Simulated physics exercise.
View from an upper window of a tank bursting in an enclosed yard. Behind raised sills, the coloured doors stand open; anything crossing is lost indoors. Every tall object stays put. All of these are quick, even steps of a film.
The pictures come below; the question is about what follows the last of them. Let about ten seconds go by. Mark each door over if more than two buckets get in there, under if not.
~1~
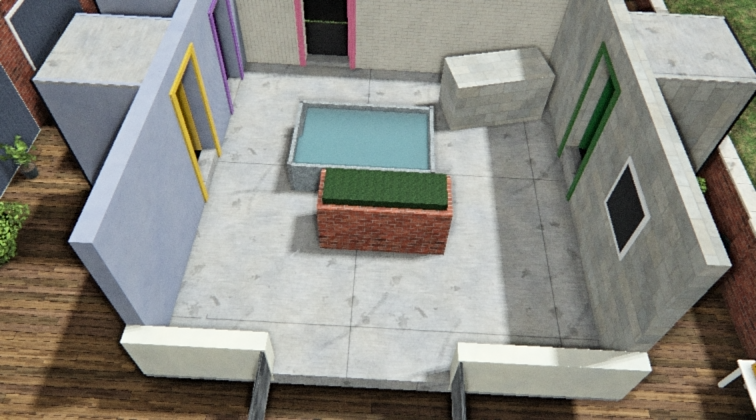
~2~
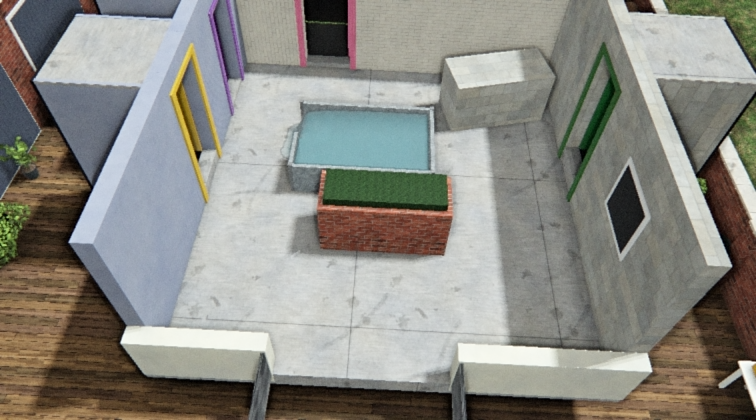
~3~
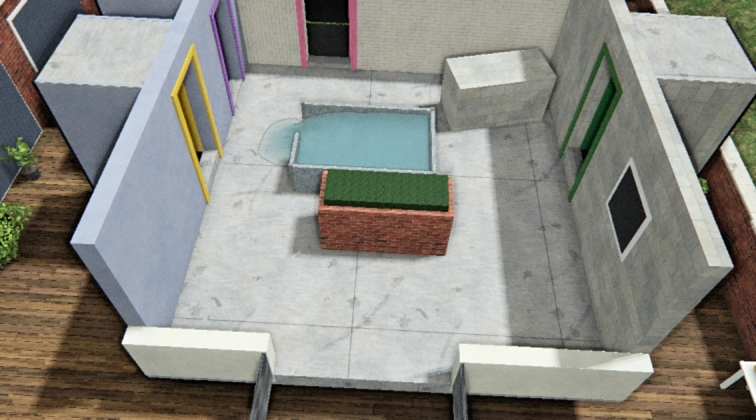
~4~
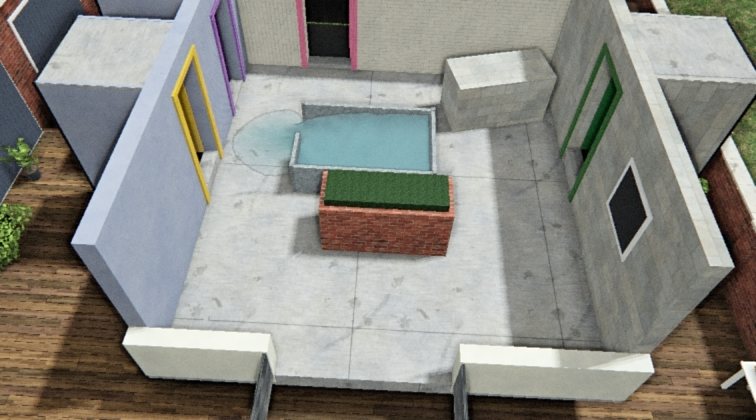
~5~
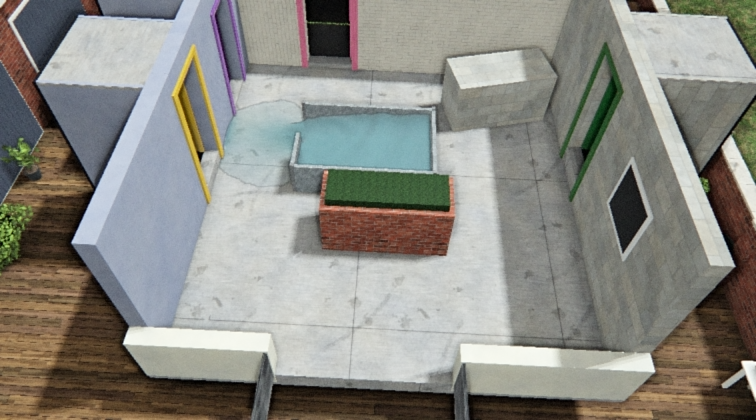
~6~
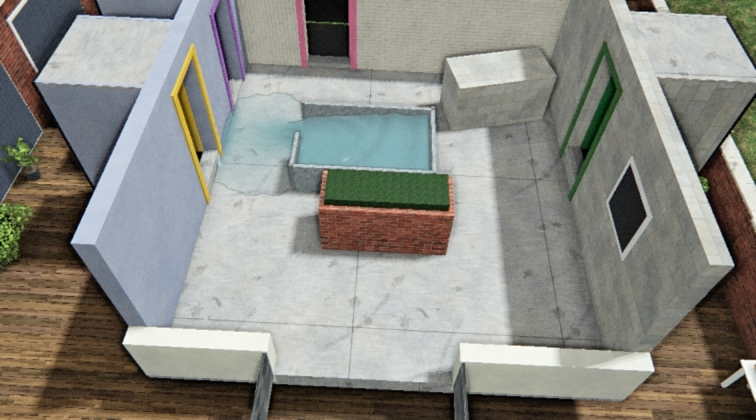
Green door - under; pink door - under; purple door - over; yellow door - under.
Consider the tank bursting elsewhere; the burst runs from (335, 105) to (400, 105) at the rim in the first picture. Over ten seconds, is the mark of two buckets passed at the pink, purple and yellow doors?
As I see it, the pink door breaks the limit, the purple door breaks the limit and the yellow door stays within bounds.
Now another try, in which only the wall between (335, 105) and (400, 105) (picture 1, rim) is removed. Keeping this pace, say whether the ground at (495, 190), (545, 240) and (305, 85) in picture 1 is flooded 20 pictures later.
Untouched, untouched, submerged.
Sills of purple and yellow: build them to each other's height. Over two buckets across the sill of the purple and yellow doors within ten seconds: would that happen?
With that change, the purple one falls below the mark and the yellow one goes past the mark.
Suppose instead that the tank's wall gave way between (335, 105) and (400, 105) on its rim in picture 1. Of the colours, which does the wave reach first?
It's the one in pink.
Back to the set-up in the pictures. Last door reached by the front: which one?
I'd go with the green door.
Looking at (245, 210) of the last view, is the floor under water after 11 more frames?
Looking there, it would be swamped.
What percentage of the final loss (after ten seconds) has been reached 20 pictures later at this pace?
25 per cent.
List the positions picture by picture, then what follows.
The first frame shows still water in the water tank at (364, 138).
In the second frame, the front is at a hidden place, out from the gap at (303, 136).
In the third frame, water pours out at (304, 137) and has run to (264, 151).
In the fourth frame, water pours out at (304, 138) and has run to (243, 131).
In the fifth frame, the front is at (235, 115), out from the gap at (304, 137).
In the sixth frame, the front is at (238, 102), out from the gap at (304, 137).
A moment on, water covers 15 % of the floor; the green door not reached, the pink door not reached, the purple door under two buckets in, the yellow door wet at the sill, nothing in.
Next, water covers 20 % of the floor; the green door not reached, the pink door wet at the sill, nothing in, the purple door over two buckets in, the yellow door wet at the sill, nothing in.
Then, water covers 45 % of the floor; the green door not reached, the pink door wet at the sill, nothing in, the purple door over two buckets in, the yellow door wet at the sill, nothing in.
Later, water covers 60 % of the floor; the green door not reached, the pink door wet at the sill, nothing in, the purple door far over two buckets in, the yellow door wet at the sill, nothing in.
In the end, water covers 90 % of the floor; the green door wet at the sill, nothing in, the pink door wet at the sill, nothing in, the purple door far over two buckets in, the yellow door wet at the sill, nothing in.
